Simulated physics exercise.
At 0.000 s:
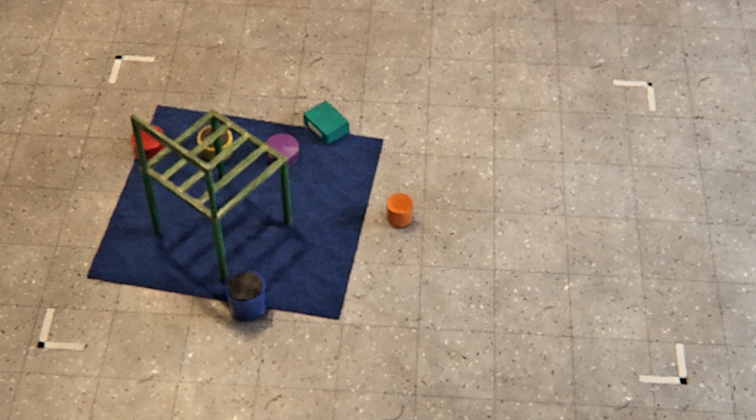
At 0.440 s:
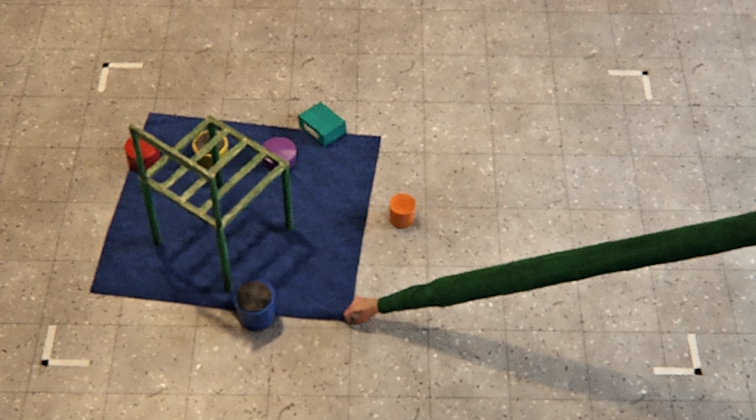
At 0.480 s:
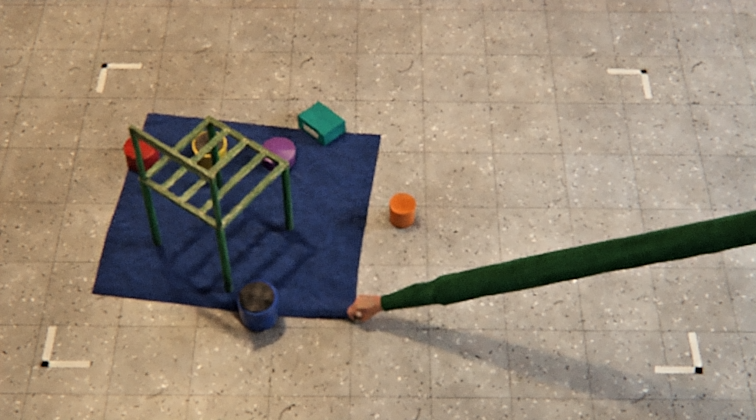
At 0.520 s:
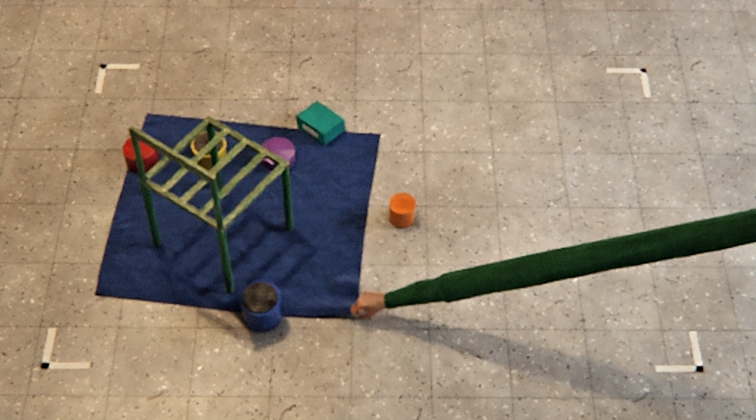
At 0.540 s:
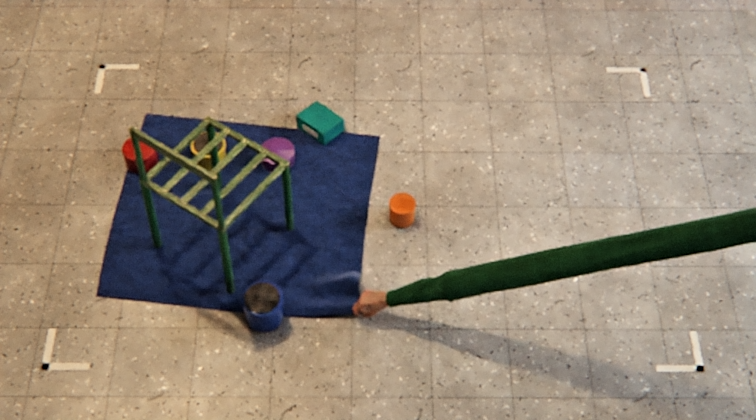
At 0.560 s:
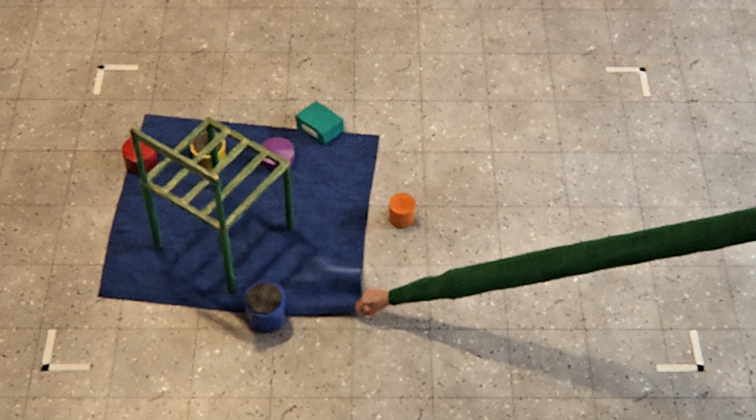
Tiled floor, a green-sleeved arm reaching in from the right and tugging a blue mat's near corner slightly, the blue pot shifting rightward.
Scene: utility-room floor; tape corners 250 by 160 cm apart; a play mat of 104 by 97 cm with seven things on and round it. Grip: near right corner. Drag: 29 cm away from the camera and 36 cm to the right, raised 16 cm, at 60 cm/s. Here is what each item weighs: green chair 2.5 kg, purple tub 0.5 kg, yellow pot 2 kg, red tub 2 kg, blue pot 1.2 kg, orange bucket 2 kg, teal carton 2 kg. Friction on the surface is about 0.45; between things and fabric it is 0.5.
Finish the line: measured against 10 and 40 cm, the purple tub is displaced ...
... almost no distance.
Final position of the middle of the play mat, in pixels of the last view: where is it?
Its centre lands at about (277, 180).
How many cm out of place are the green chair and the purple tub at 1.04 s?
Roughly: Green chair 10 cm and purple tub 0 cm.
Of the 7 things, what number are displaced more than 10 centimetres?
3 of them.
After 0.8 s, middle of the play mat at (247, 202); blue pot 11 cm off its start, green chair 7 cm off its start, red tub 3 cm off its start.
After 1.0 s, middle of the play mat at (255, 188); blue pot 14 cm off its start, green chair 12 cm off its start, red tub 6 cm off its start.
After 1.3 s, middle of the play mat at (268, 175); green chair 21 cm off its start at (265, 151), blue pot 14 cm off its start at (288, 292), red tub 9 cm off its start at (151, 161).
After 1.5 s, middle of the play mat at (275, 175); purple tub 3 cm off its start, green chair lifted 26 cm, blue pot 14 cm off its start.
After 2.1 s, middle of the play mat at (277, 180); purple tub 4 cm off its start at (287, 148), green chair lifted 25 cm, blue pot 14 cm off its start at (288, 292), red tub 13 cm off its start at (158, 166).
